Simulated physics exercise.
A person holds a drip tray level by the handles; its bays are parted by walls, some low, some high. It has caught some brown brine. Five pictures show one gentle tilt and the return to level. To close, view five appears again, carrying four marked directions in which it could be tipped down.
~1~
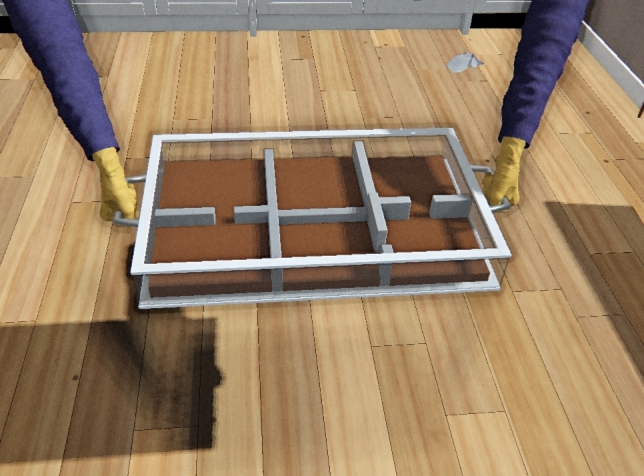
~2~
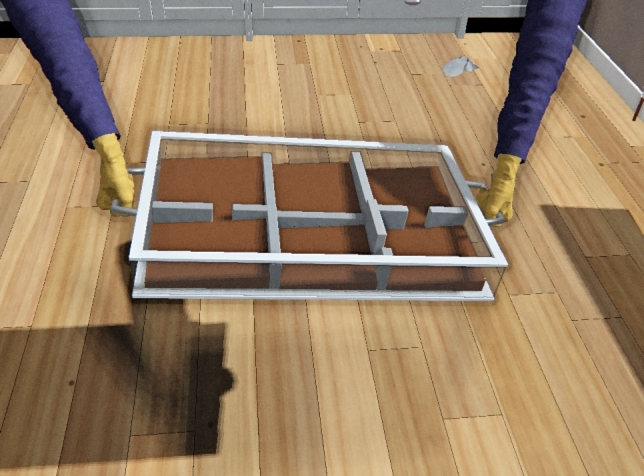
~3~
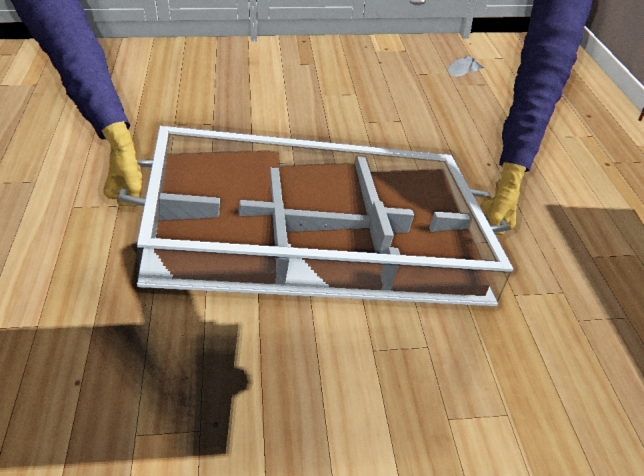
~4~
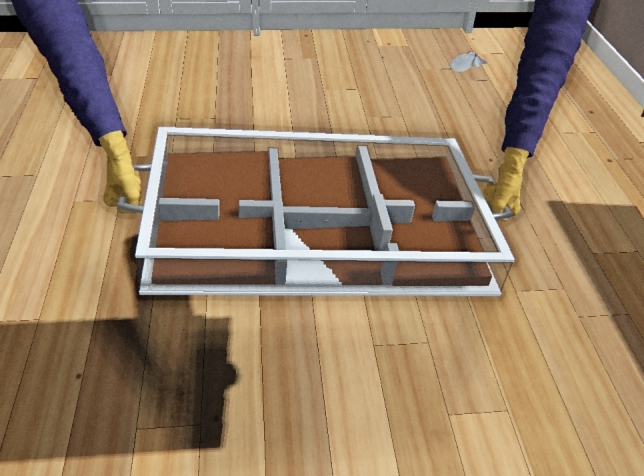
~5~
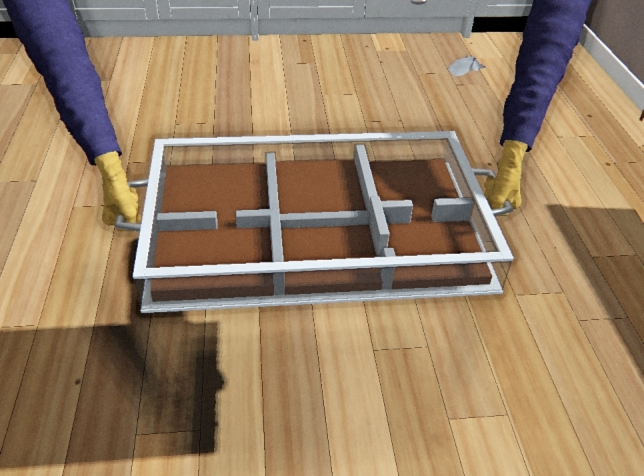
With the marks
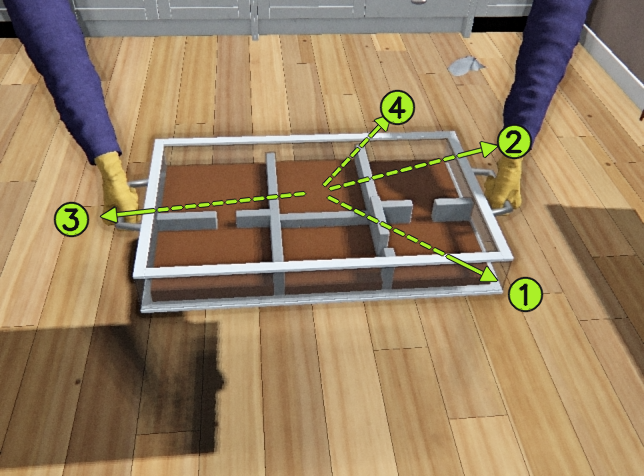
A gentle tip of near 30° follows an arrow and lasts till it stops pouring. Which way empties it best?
Take 1.
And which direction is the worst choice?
Here it is direction 3.
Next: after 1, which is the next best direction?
It is 4.
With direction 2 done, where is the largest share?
It is the back right one.
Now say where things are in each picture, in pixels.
The tray is level; deepest in the front left bay, at (214, 251), shallowest in the back right.
Tipped about 6° down to the back right; no wall is crossed.
Tipped about 10° down to the back right; liquid runs over the wall between the back left and back middle bays.
Tipped about 5° down to the back right; no wall is crossed.
The tray is level; deepest in the back middle bay, at (319, 189), shallowest in the front right.
On the marked copy, 1 ends at (491, 278); 2 ends at (491, 147); 3 ends at (106, 215); 4 ends at (386, 118).
With 1, about 23 % stays in the tray, the largest part in the front right bay.
With 2, about 42 % stays in the tray, the largest part in the back right bay.
With 3, about 54 % stays in the tray, the largest part in the front left bay.
With 4, about 32 % stays in the tray, the largest part in the back right bay.
